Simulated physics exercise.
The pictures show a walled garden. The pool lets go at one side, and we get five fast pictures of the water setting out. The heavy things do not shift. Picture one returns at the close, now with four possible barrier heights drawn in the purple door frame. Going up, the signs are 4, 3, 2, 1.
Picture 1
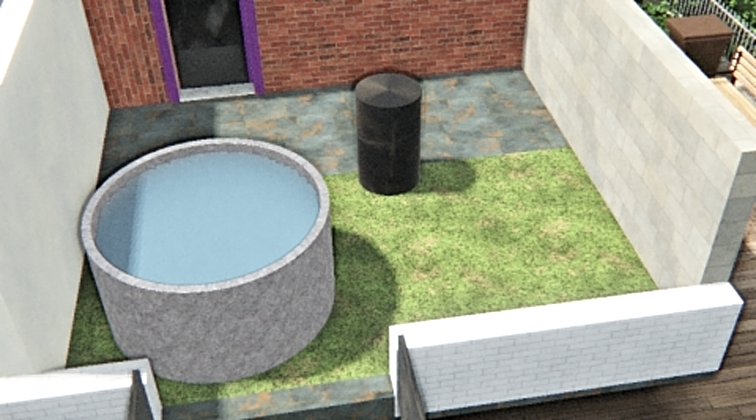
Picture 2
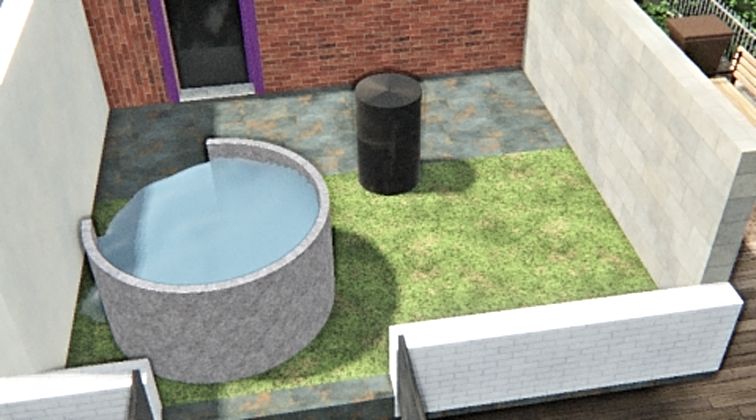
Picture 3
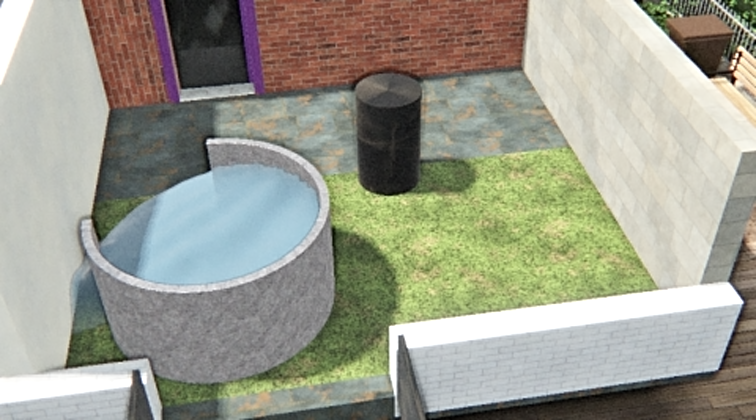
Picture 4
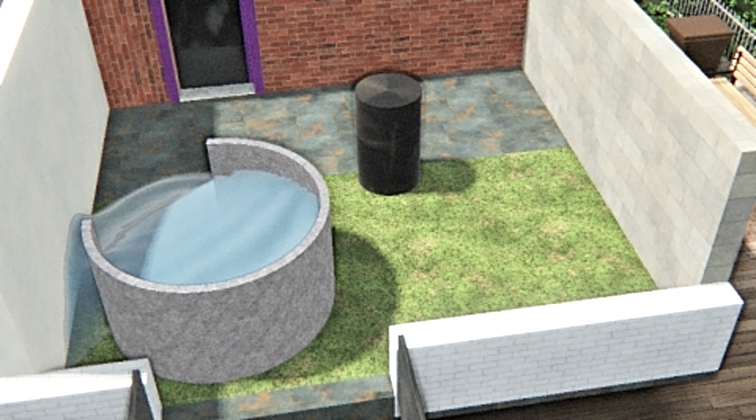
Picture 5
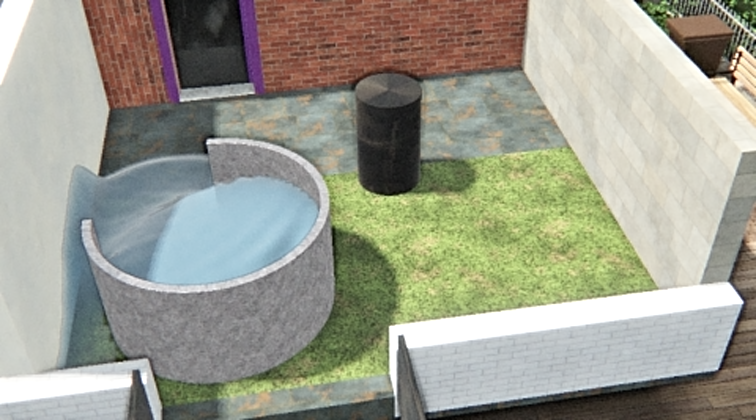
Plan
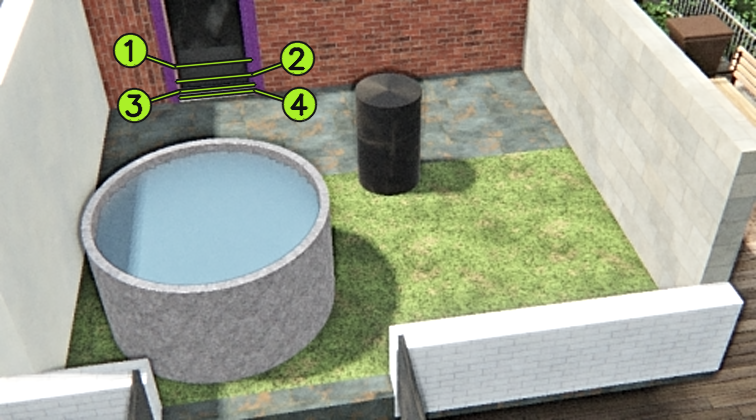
Water pours out of a round grey pool through a gap at its back left.
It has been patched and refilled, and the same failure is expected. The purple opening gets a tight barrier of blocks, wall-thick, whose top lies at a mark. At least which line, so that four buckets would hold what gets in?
1.
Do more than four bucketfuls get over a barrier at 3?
Yes, it does.
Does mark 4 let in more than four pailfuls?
Yes.
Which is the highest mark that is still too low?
The answer is 2.
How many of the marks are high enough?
One of them.
On the marked copy, 1 at (212, 63); 2 at (215, 78); 3 at (216, 88); 4 at (217, 94); from the bottom up 4, 3, 2, 1.
For mark 1, a splash gets over, under a bucket.
For mark 2, about 9 bucketfuls get in.
For mark 3, dozens of bucketfuls pour in.
For mark 4, dozens of bucketfuls pour in.
